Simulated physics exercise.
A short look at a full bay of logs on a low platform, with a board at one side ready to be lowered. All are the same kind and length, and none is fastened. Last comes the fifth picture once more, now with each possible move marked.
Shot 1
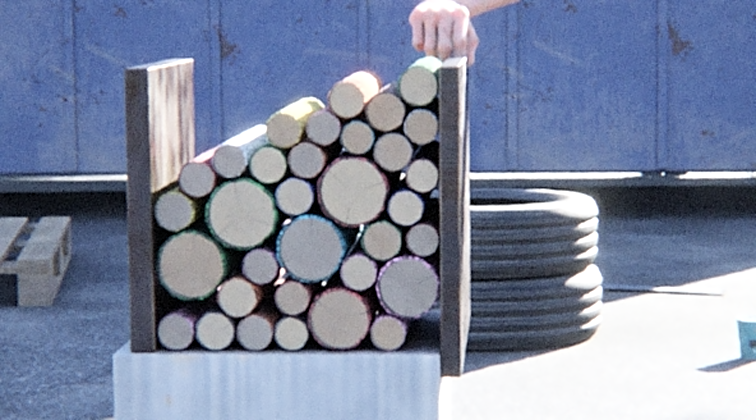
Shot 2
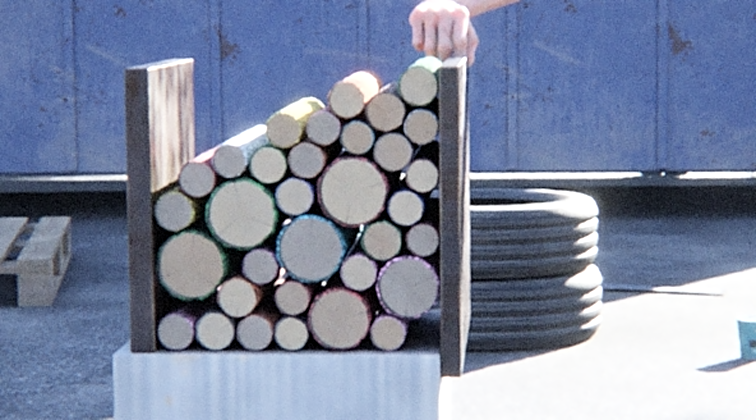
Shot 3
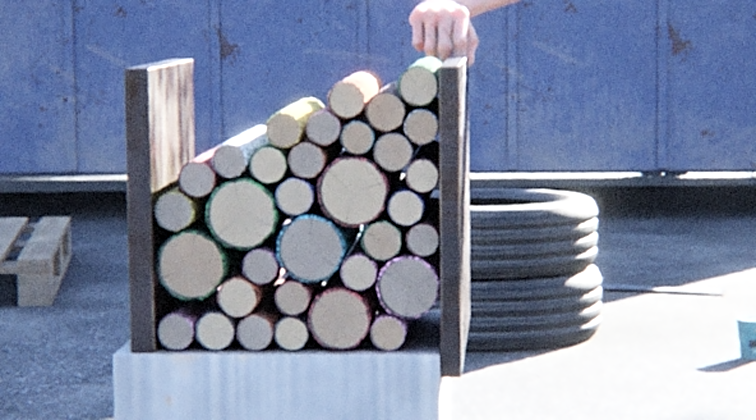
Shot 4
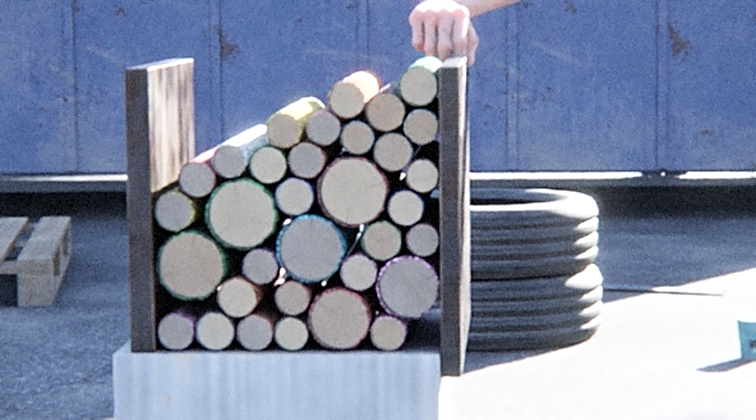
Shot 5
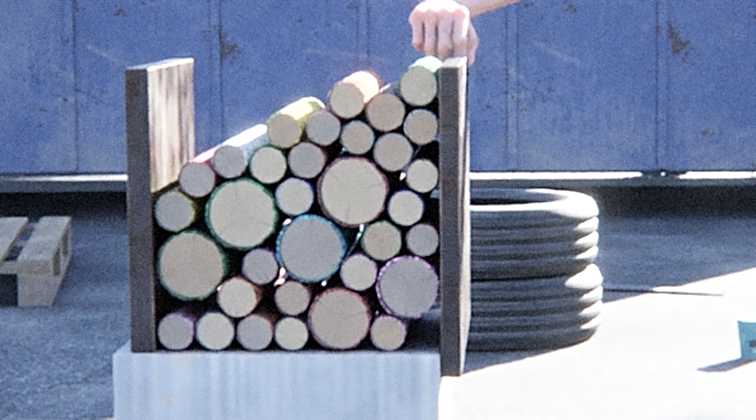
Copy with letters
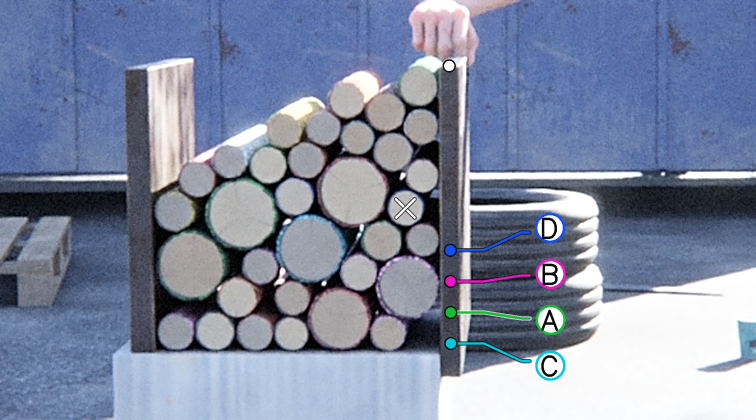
A hand stays still atop the right board beside a stack of round logs.
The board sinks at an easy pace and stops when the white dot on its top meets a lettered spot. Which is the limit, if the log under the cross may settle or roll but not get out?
D is the limit.
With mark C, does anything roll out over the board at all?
Yes, at C.
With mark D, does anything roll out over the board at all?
Yes.
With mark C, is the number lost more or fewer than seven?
More than seven.
On the marked copy, A at (451, 313); B at (451, 282); C at (451, 344); D at (450, 250); the cross at (406, 208); the white dot at (449, 66).
Taking D. A third of the way, top of the board (439, 147).
Two thirds of the way, top of the board (440, 240).
When it is over, top of the board (440, 249), about six out over the board, the crossed one still inside.
As for the rest, A lets the crossed one out; B lets the crossed one out; C lets the crossed one out.
